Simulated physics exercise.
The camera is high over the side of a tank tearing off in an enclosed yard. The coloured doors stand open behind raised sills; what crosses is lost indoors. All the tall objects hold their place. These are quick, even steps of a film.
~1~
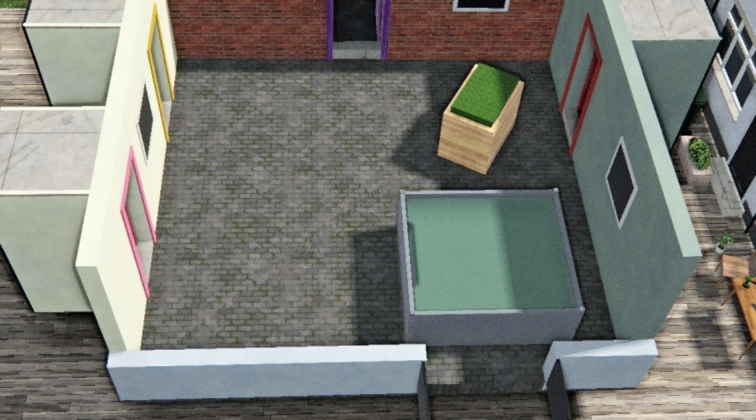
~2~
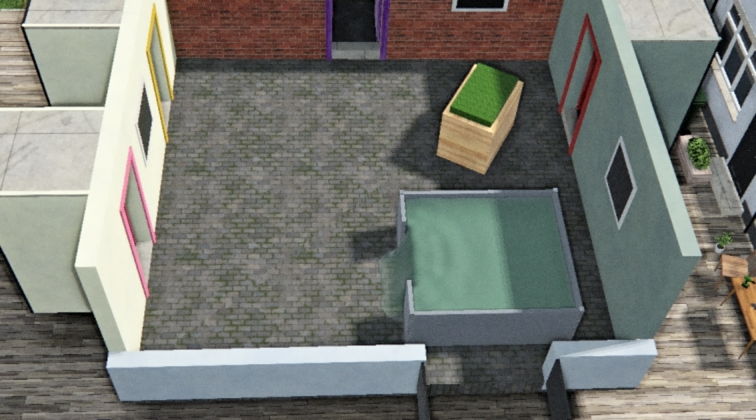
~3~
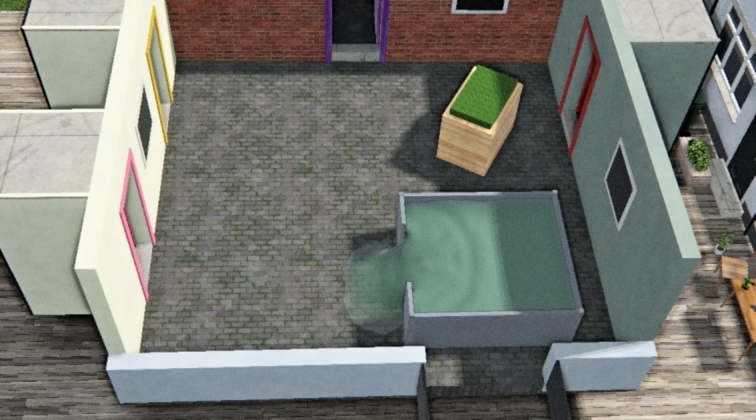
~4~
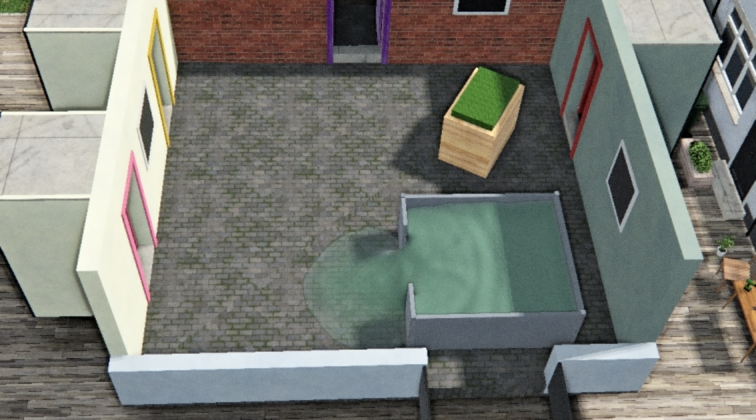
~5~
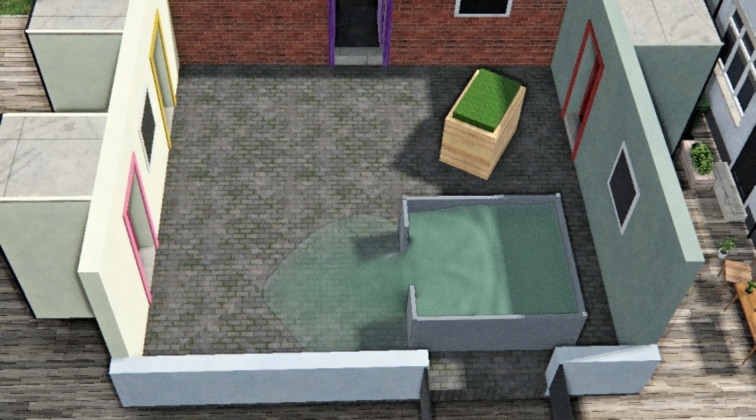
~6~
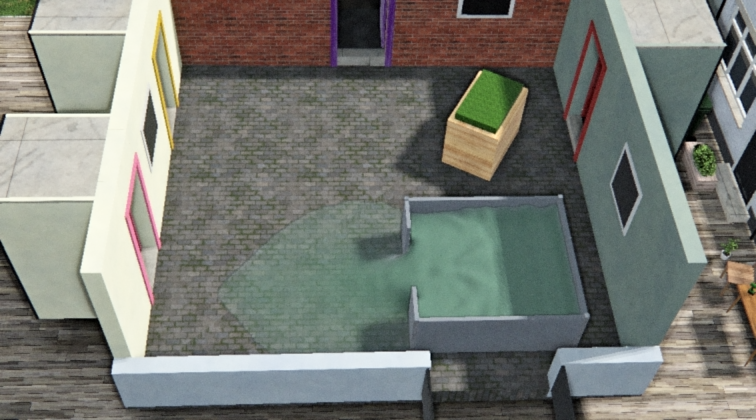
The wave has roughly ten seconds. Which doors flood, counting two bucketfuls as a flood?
In the end: The pink door floods; the purple door holds within the limit; the red door holds within the limit; the yellow door floods.
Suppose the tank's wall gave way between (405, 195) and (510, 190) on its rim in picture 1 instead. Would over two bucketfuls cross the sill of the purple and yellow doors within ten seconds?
One by one: The purple door is over, the yellow door takes more.
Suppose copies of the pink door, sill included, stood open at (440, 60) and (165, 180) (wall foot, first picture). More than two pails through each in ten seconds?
In that order: Is under, lets more in.
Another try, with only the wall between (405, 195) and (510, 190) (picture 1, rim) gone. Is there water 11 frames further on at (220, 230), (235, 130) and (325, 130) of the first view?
In that order: Dry, flooded, covered.
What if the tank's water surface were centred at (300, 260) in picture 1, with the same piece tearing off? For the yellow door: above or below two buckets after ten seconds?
Then: The yellow one holds.
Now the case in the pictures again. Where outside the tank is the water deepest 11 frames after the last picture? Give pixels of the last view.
Close to (156, 369).
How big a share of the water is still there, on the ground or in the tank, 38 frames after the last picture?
Near 92 in a hundred.
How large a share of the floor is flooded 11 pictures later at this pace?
I make it 40 per cent.
A moment on, water covers 35 % of the floor; the pink door over two buckets in, the purple door not reached, the red door not reached, the yellow door not reached.
Next, water covers 40 % of the floor; the pink door far over two buckets in, the purple door not reached, the red door not reached, the yellow door wet at the sill, nothing in.
Then, water covers 45 % of the floor; the pink door far over two buckets in, the purple door not reached, the red door not reached, the yellow door under two buckets in.
Later, water covers 70 % of the floor; the pink door far over two buckets in, the purple door wet at the sill, nothing in, the red door not reached, the yellow door over two buckets in.
In the end, water covers 95 % of the floor; the pink door far over two buckets in, the purple door wet at the sill, nothing in, the red door wet at the sill, nothing in, the yellow door far over two buckets in.
